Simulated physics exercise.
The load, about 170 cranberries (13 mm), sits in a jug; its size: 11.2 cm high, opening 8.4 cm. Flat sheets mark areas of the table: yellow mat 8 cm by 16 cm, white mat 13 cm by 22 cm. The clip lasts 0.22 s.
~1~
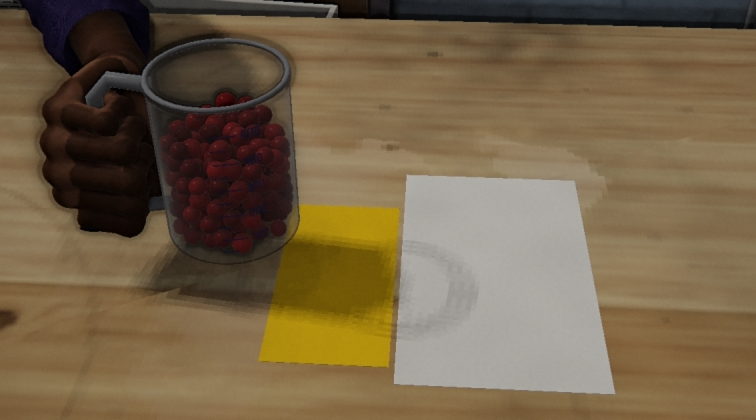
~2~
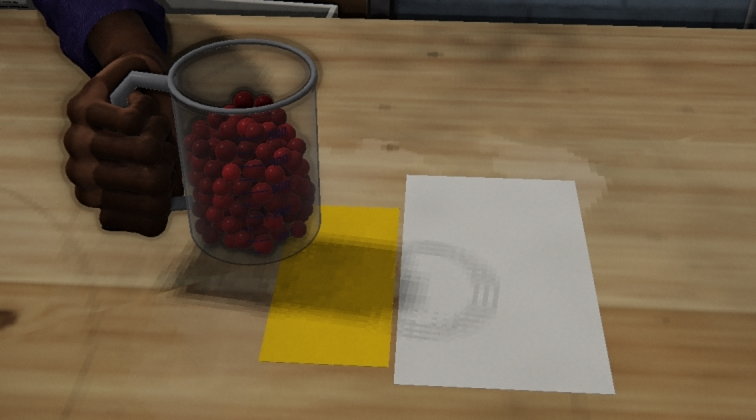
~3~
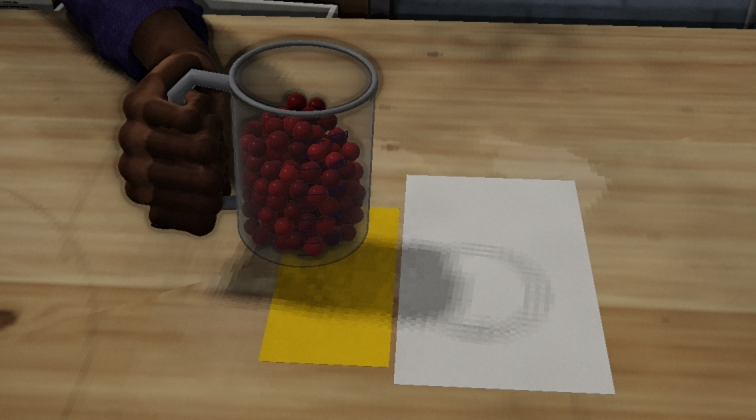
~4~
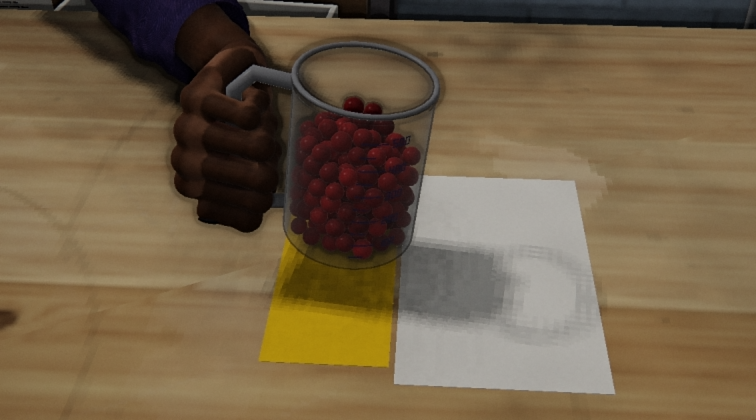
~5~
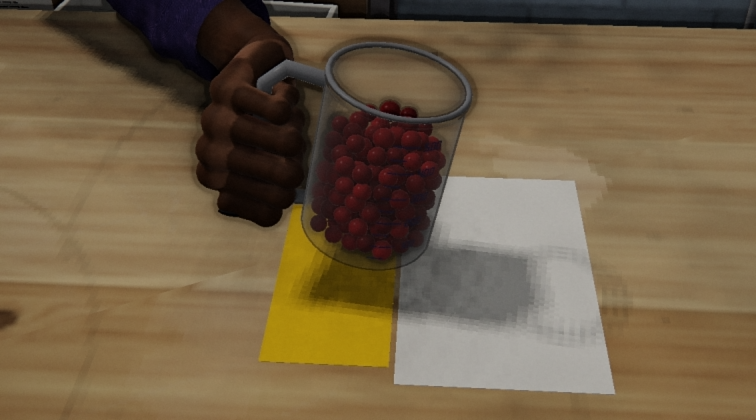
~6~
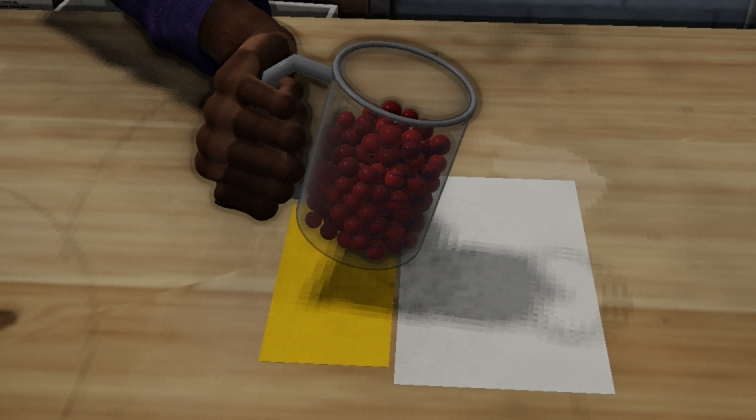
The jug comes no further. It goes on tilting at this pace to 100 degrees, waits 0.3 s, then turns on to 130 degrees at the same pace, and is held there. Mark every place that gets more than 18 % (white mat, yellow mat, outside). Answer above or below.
White mat: Above, yellow mat: Below, outside: Below.
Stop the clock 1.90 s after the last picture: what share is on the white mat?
Near 85 per cent so far.
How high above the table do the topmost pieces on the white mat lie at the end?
About 3.0 cm.
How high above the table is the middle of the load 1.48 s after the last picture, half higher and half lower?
Some 6 cm.
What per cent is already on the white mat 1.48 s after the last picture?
About 35 per cent by then.
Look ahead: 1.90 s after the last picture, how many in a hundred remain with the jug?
Roughly 10 per cent.
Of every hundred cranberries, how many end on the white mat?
About 85 per cent.
Then, 0.57 s after the last picture, tilt 66 degrees; jug 100 %; middle of all pieces on or above the table near (357, 170).
Then, 1.05 s after the last picture, tilt 100 degrees; jug 90 %, white mat 10 %; middle of all pieces on or above the table near (378, 178).
Then, 1.48 s after the last picture, tilt 111 degrees; jug 65 %, white mat 35 %; middle of all pieces on or above the table near (417, 209).
Then, 1.90 s after the last picture, tilt 130 degrees; jug 10 %, white mat 85 %, outside 5 %; middle of all pieces on or above the table near (485, 261).
In the end, yellow mat 5 %, jug 0 %, white mat 85 %, outside 5 %.
